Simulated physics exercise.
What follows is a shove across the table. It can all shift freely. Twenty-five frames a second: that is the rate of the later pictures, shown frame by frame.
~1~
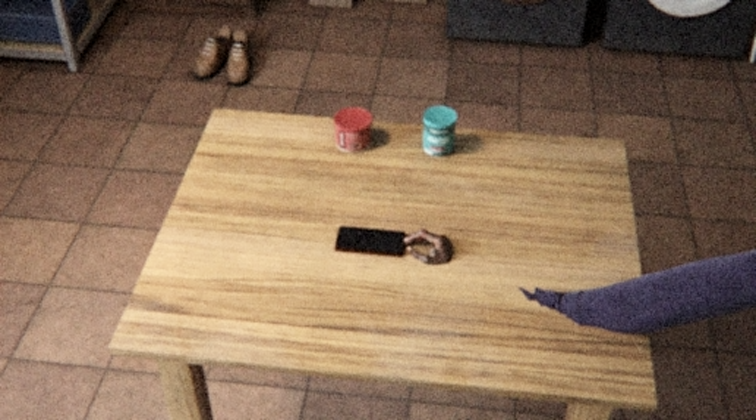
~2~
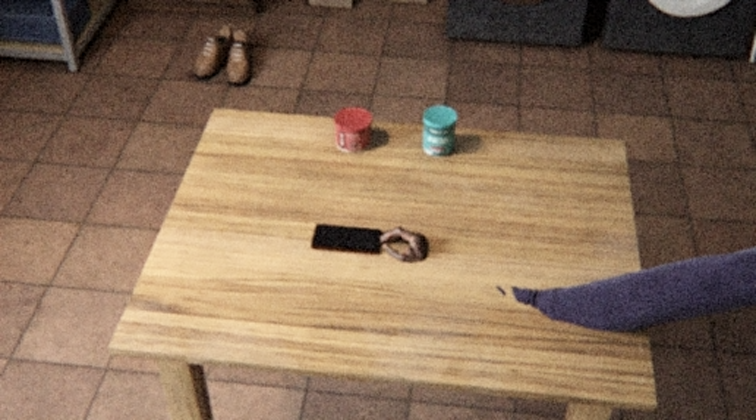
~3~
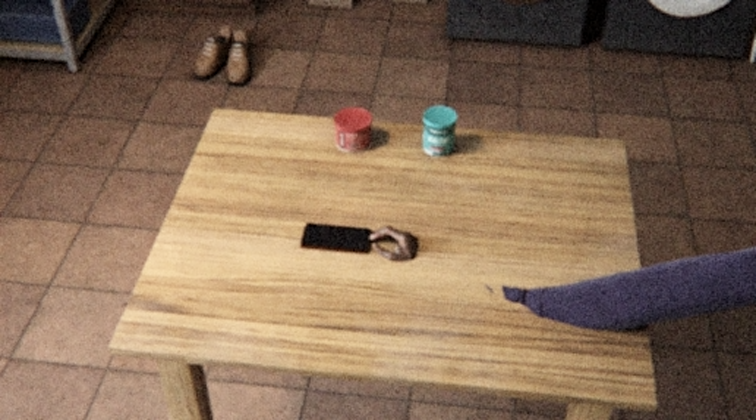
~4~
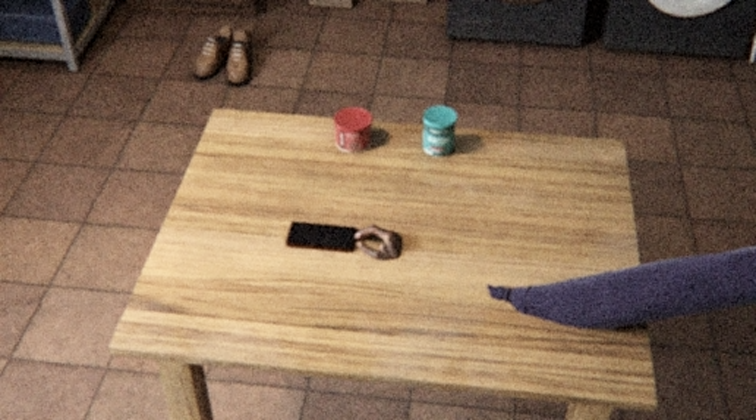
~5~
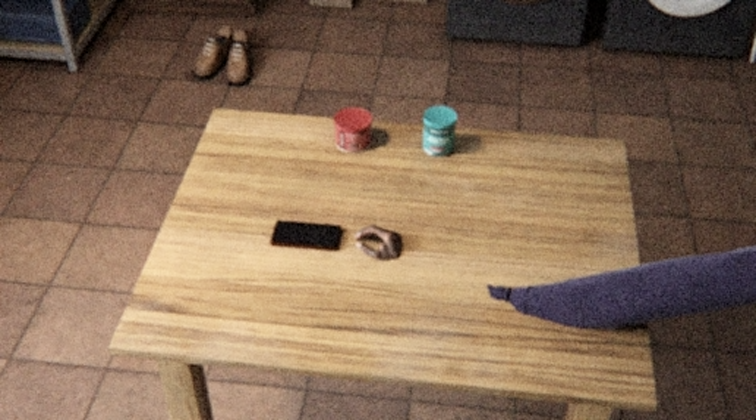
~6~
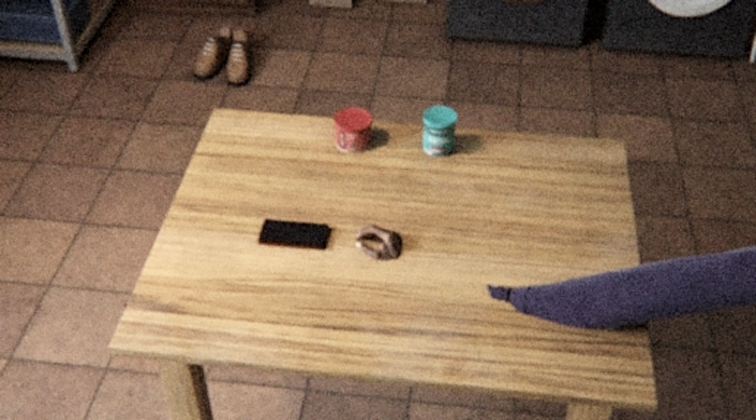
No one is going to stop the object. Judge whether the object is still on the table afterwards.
My bet is it keeps to the table.
Then, 0.10 s after the last picture, brown phone slid about its own width near (276, 233).
Then, 0.30 s after the last picture, brown phone resting near (275, 235).
At rest, moved from the start, brown phone. Seen from the same camera at the end, brown phone near (274, 233).
